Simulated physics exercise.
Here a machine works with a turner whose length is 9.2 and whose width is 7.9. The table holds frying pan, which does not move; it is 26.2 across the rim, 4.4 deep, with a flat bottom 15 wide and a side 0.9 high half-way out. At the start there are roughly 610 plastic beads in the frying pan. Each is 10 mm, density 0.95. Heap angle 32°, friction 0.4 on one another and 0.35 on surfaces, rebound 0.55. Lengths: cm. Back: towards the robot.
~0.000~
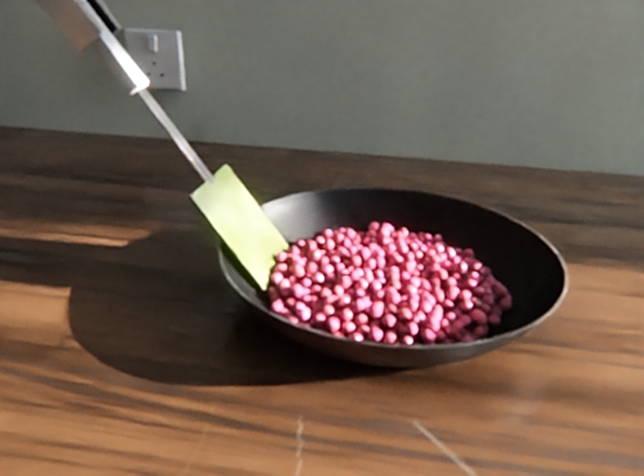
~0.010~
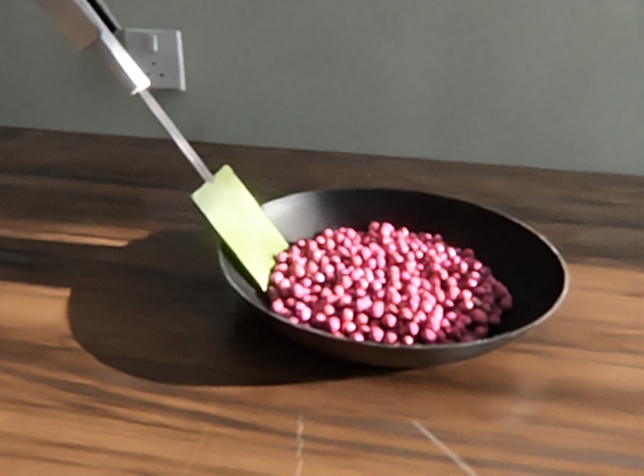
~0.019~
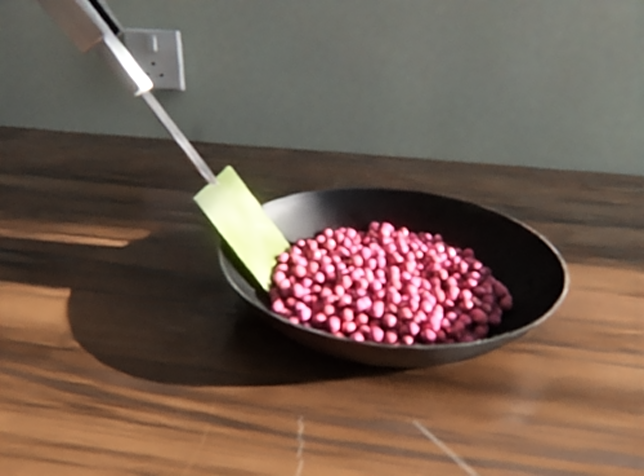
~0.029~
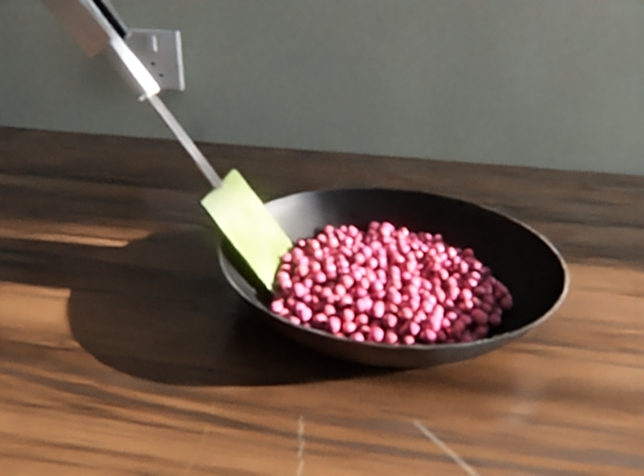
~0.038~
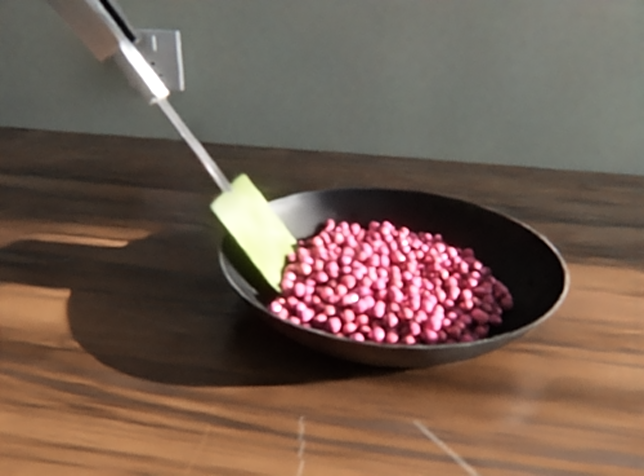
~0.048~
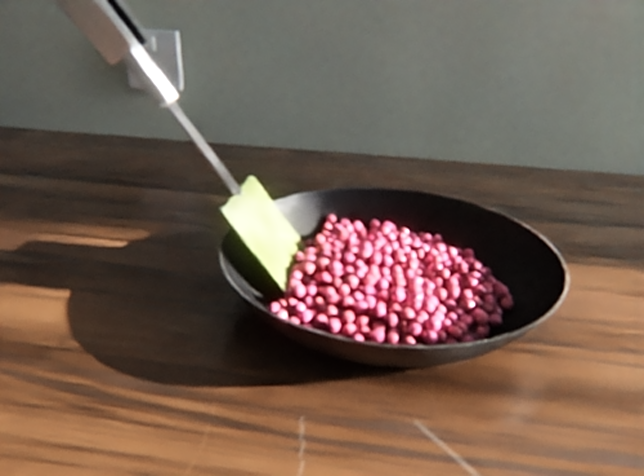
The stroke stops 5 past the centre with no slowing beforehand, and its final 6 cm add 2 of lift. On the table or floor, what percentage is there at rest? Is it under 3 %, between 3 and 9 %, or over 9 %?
It is under 3 %.
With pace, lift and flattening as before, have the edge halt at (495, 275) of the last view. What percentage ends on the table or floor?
Close to 20 per cent finishes on the table or floor.
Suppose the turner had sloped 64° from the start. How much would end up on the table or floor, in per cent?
Estimate for that slope: Some 0 per cent.
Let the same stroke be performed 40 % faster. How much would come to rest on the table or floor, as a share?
Roughly 5 in a hundred.
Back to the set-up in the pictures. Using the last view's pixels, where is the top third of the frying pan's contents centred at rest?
You'll find it at about (495, 275).
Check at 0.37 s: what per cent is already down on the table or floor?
Around 0 percent.
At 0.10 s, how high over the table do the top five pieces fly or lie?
I'd say close to 4 cm on average.
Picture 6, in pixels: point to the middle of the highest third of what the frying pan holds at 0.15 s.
Near pixel (423, 268).
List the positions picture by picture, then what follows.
In the first picture, the turner top edge at (209, 179), sloping 53°; upper third of the load around (384, 274), from x 275 to 505, top at y 225; 614 in the frying pan.
In the second picture, the turner top edge at (209, 180), sloping 53°; upper third of the load around (384, 275), from x 275 to 505, top at y 225.
In the third picture, the turner top edge at (212, 181), sloping 53°; upper third of the load around (383, 274), from x 275 to 505, top at y 225.
In the fourth picture, the turner top edge at (219, 185), sloping 53°; upper third of the load around (380, 274), from x 275 to 505, top at y 225.
In the fifth picture, the turner top edge at (227, 189), sloping 53°; upper third of the load around (375, 271), from x 275 to 505, top at y 225.
In the sixth picture, the turner top edge at (237, 192), sloping 53°; upper third of the load around (375, 271), from x 275 to 505, top at y 220; 614 in the frying pan.
After 0.10 s, sloping 53°, highest piece 5 above the table; 614 in the frying pan.
After 0.15 s, sloping 53°, highest piece 5 above the table; 614 in the frying pan.
After 0.37 s, sloping 53°, highest piece 5 above the table; 610 in the frying pan, 2 on the table or floor, 2 on the blade or in flight.
After 1.42 s, sloping 53°, highest piece 5 above the table; 609 in the frying pan, 5 on the table or floor.
In the end, 609 in the frying pan, 5 on the table or floor. That is 1 % on the table or floor.
